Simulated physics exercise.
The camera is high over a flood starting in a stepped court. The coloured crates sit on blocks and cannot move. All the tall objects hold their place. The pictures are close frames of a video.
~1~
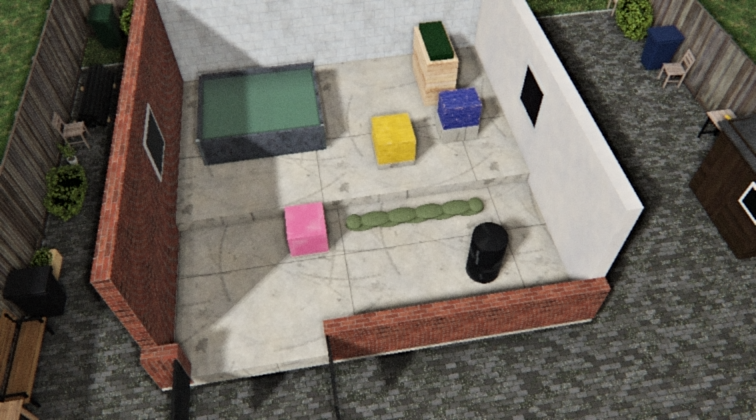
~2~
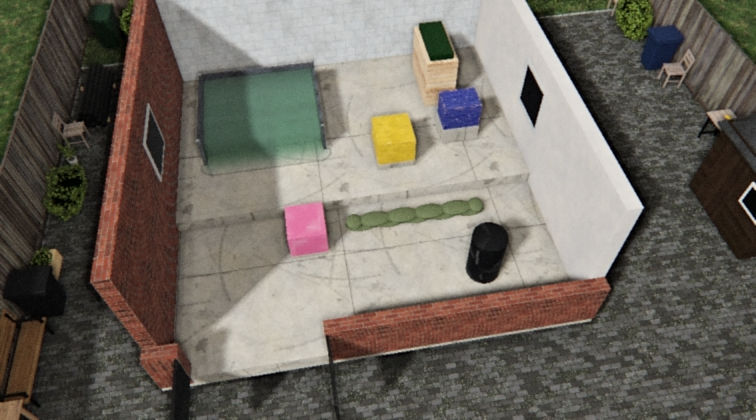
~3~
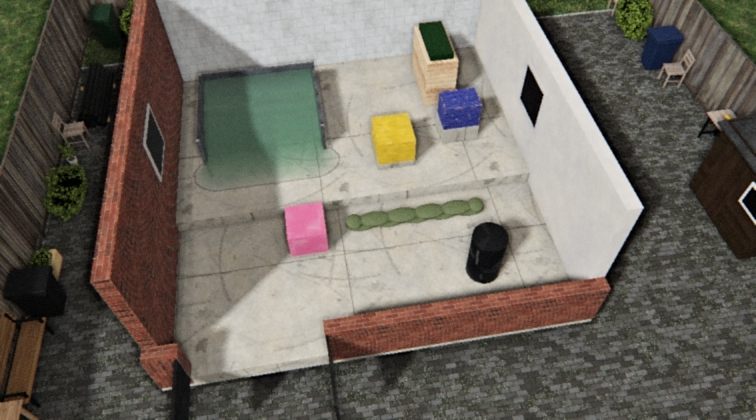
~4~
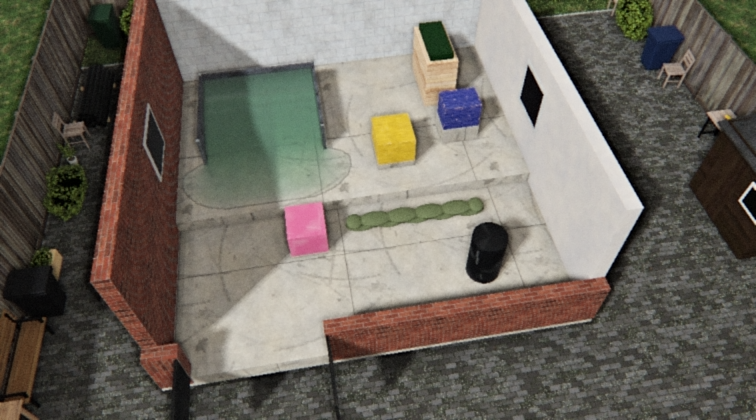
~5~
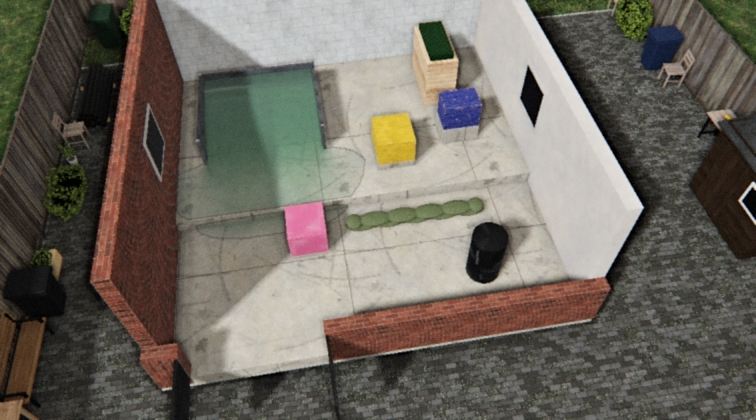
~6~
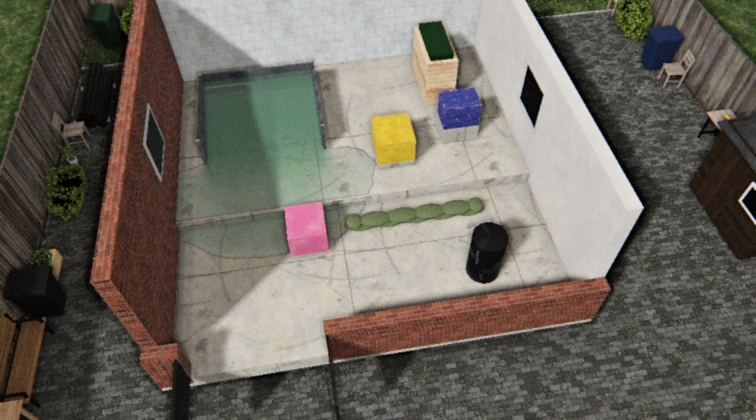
In a stepped court, water pours from a tank and spreads across the pale floor.
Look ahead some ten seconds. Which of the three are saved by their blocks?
The blue crate stays dry; the pink crate gets wet; the yellow crate stays dry.
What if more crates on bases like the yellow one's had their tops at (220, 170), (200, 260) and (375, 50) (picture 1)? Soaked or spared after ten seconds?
One after the other: Is soaked, is topped, is safe.
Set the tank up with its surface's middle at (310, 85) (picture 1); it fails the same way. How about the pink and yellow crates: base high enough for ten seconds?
One by one: Pink gets wet; yellow takes water.
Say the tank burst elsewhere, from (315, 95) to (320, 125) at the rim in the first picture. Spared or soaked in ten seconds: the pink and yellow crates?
In short: Pink crate is wetted, yellow crate takes water.
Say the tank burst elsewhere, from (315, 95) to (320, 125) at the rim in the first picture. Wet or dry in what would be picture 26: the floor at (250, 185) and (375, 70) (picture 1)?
One after the other: Dry, wet.
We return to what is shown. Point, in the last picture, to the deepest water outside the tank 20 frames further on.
At about (174, 366).
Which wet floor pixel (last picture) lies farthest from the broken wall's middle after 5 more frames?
Close to (219, 359).
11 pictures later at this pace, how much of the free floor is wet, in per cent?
Close to 45 %.
A moment on, water covers 35 % of the floor; the blue crate not reached, the pink crate water round its plinth, the yellow crate water round its plinth.
Next, water covers 45 % of the floor; the blue crate not reached, the pink crate water round its plinth, the yellow crate water round its plinth.
Then, water covers 45 % of the floor; the blue crate not reached, the pink crate water round its plinth, the yellow crate water round its plinth.
Later, water covers 55 % of the floor; the blue crate not reached, the pink crate water round its plinth, the yellow crate water round its plinth.
In the end, water covers 55 % of the floor; the blue crate stayed above the water, the pink crate was topped, the yellow crate stayed above the water.
